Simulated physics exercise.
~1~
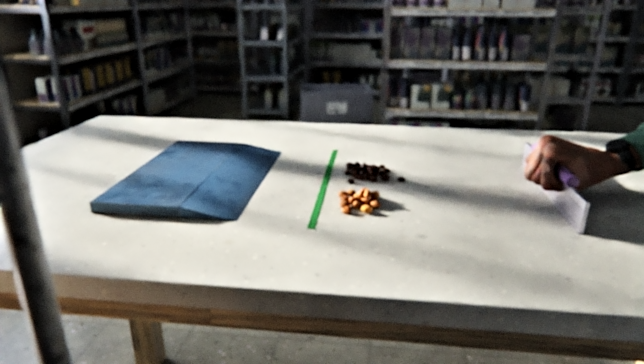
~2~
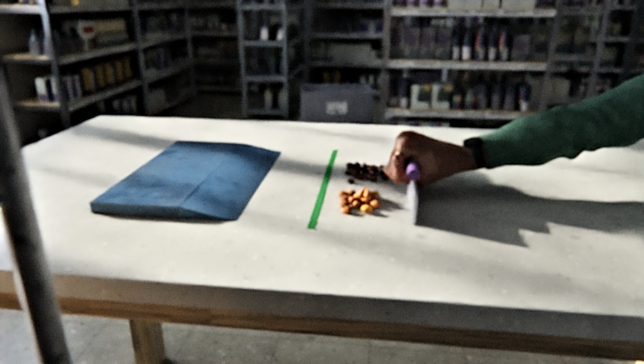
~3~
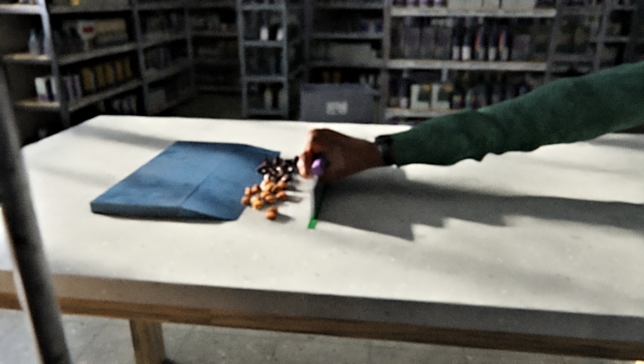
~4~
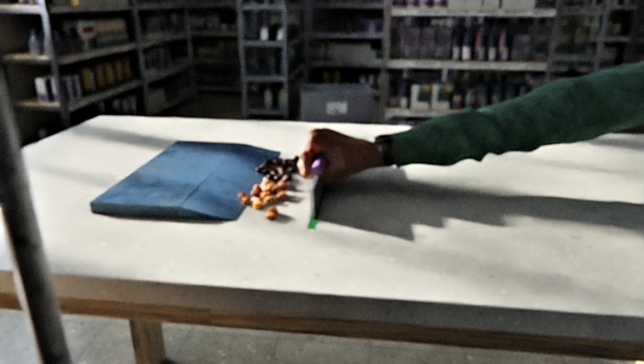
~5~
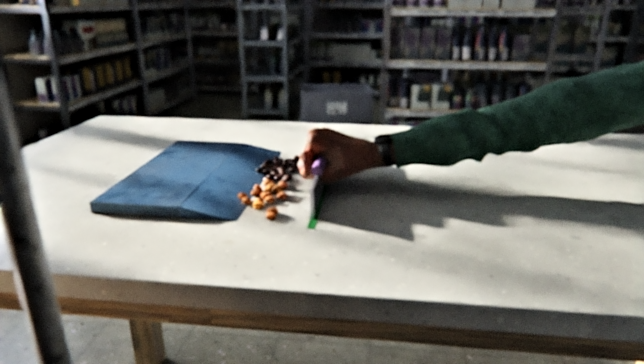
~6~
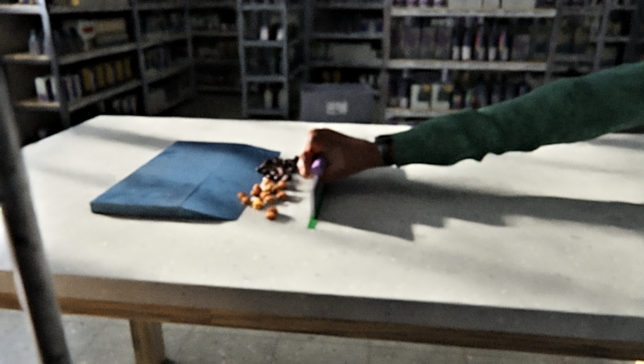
On a pale tabletop in a room lined with metal shelves, two small piles, one dark brown and one orange-tan, sit just right of a strip of green tape, with a blue slab with a sloping edge further left. A hand in a green sleeve brings a scraper with a purple handle in from the right. It sweeps left, reaches the piles and pushes them across the tape toward the slab. The scraper stops at the tape and stays there. Both piles come to rest loosely spread, a few bits on the slope's near edge, most short of it, and none over the top.
